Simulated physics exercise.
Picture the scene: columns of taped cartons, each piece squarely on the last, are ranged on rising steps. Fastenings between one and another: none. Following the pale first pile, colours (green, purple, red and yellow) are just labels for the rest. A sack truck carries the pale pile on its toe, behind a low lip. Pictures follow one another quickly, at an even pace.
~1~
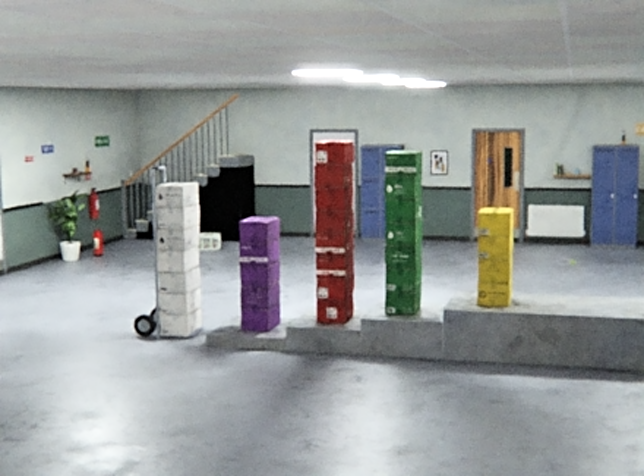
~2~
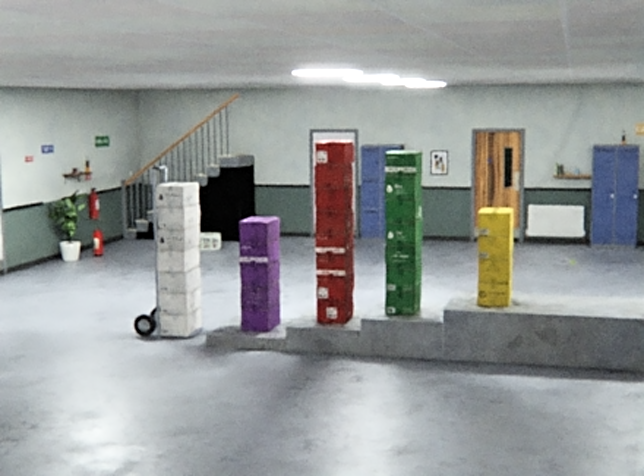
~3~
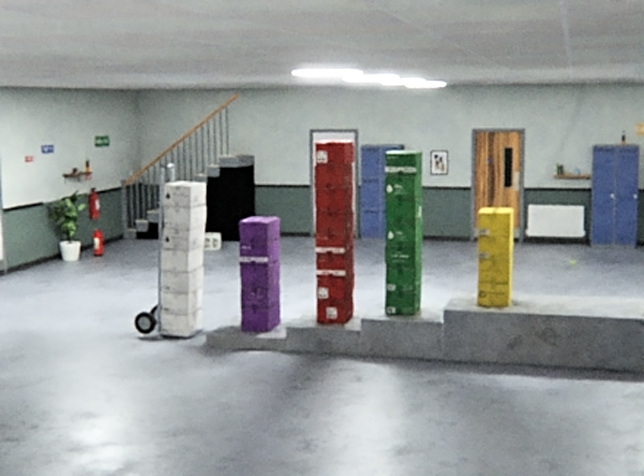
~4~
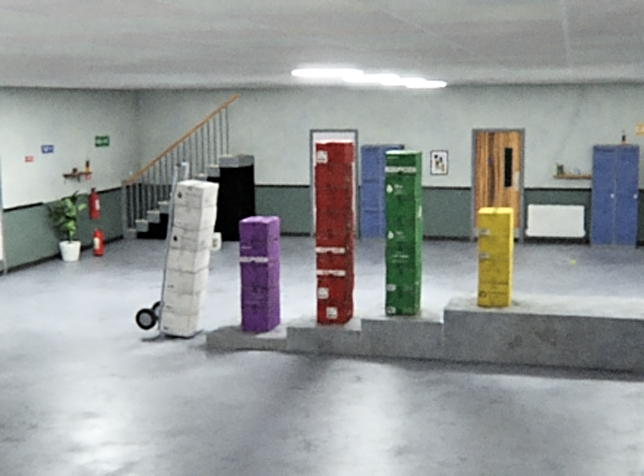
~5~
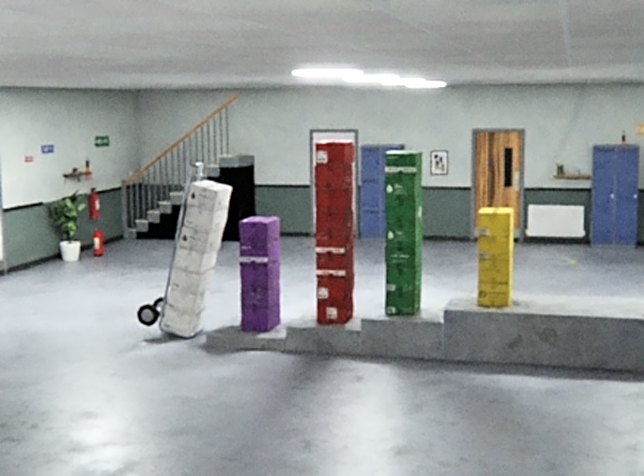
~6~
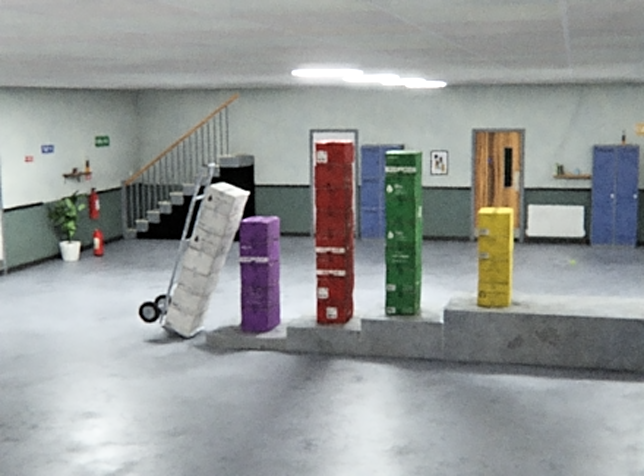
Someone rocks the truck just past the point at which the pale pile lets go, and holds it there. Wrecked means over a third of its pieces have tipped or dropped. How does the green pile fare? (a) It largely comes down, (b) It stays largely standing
It largely comes down.
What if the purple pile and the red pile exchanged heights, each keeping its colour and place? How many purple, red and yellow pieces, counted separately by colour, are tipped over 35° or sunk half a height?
Counts by colour: Purple 8; red 4; yellow 4.
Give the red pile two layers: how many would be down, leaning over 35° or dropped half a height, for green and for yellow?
Colour by colour, the down counts are green 0 and yellow 0.
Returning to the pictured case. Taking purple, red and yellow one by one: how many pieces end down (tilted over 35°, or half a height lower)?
Purple 5, red 8, yellow 3.
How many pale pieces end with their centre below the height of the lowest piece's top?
Altogether it is 1.
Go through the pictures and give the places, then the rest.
In the first picture (pixels give the middle of a visible side), truck frame (154, 202) level; top green carton (401, 165); top purple carton (253, 233); none of the others has stirred.
The second picture shows truck frame (155, 202) level; top green carton (401, 165).
The third picture shows truck frame (161, 201) rocked barely, top of the pale pile leaning barely; top green carton (401, 165); none of the others has stirred.
The fourth picture shows truck frame (172, 199) rocked a little, top of the pale pile leaning a little; top green carton (401, 165); none of the others has stirred.
The fifth picture shows truck frame (185, 199) rocked a little, top of the pale pile leaning a little; top green carton (401, 165); none of the others has stirred.
The sixth picture shows truck frame (194, 199) rocked clearly, top of the pale pile leaning clearly; top green carton (401, 165); top red carton (330, 154); none of the others has stirred.
Shortly afterwards, 7 of the pale pile down; none of the 7 green cartons down (0 of 24 in all colours); top green carton unmoved; top purple carton tilted clearly, half its height lower.
Next, 7 of the pale pile down; 7 of the 7 green cartons down (20 of 24 in all colours); top green carton tilted steeply, about its own height lower; top red carton tilted well over, some two heights lower.
In the end, 7 of the pale pile down; 7 of the 7 green cartons down (23 of 24 in all colours); top green carton upside down; top yellow carton upside down.
